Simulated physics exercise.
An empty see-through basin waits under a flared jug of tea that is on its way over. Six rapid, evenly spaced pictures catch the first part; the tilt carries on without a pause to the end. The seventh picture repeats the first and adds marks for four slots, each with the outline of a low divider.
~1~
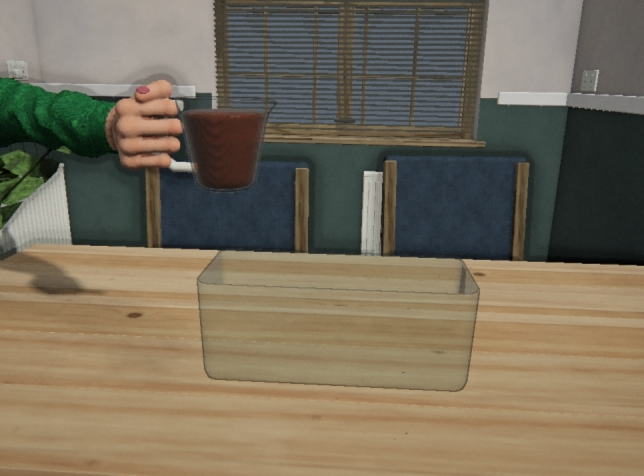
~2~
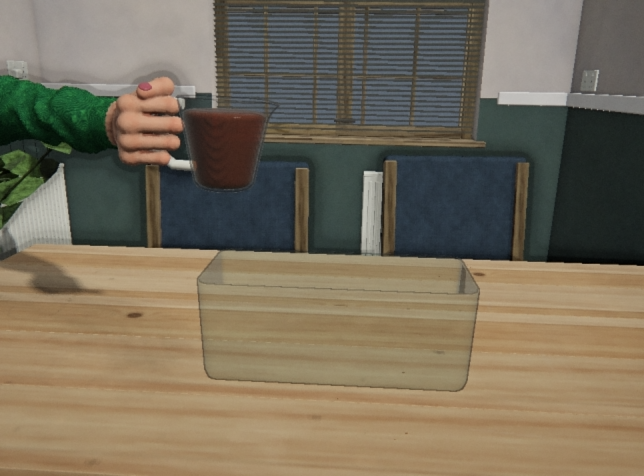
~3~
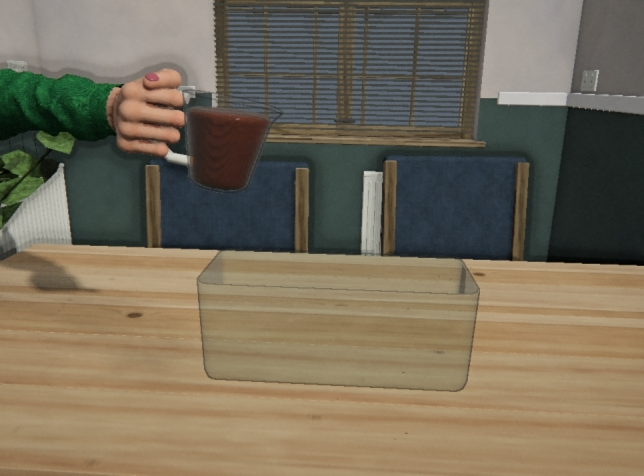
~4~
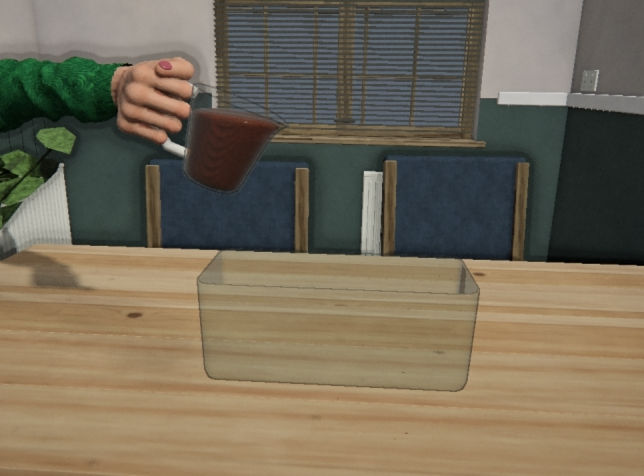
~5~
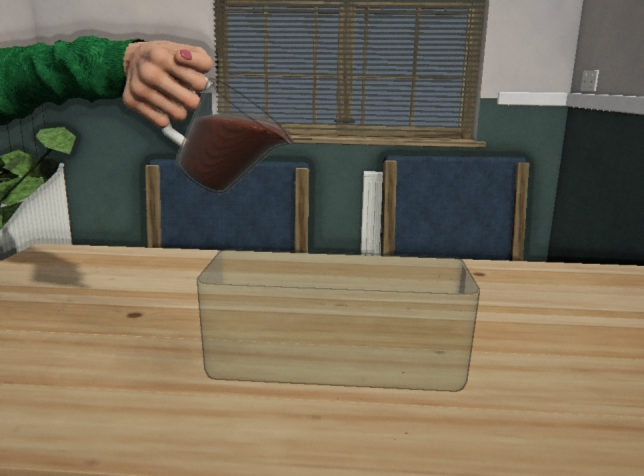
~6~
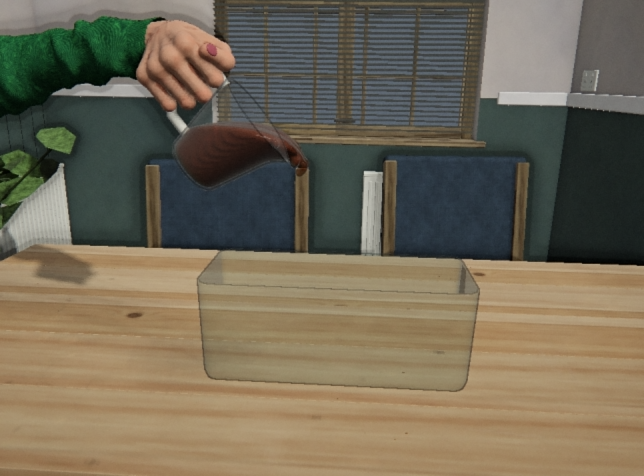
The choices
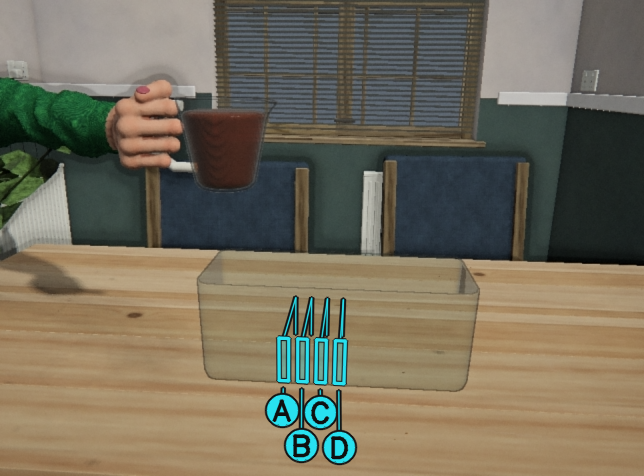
A hand in a green sleeve holds a flared clear jug of reddish-brown tea upright above an empty see-through basin on a wooden table. The hand tilts the jug to the right, slightly at first, then steeply, and the tea slides toward the lip and just begins to come over it.
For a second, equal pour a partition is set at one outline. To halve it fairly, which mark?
C works best here.
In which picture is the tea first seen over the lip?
Picture 5.
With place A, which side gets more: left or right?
The right side.
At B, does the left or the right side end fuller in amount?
The right side.
In cyan, A at (283, 388); B at (301, 389); C at (320, 390); D at (338, 391).
With A, about 3 % ends left of the wall and 96 % right of it.
With B, about 9 % ends left of the wall and 90 % right of it.
With C, about 51 % ends left of the wall and 47 % right of it.
With D, about 80 % ends left of the wall and 17 % right of it; 3 % is lost outside.
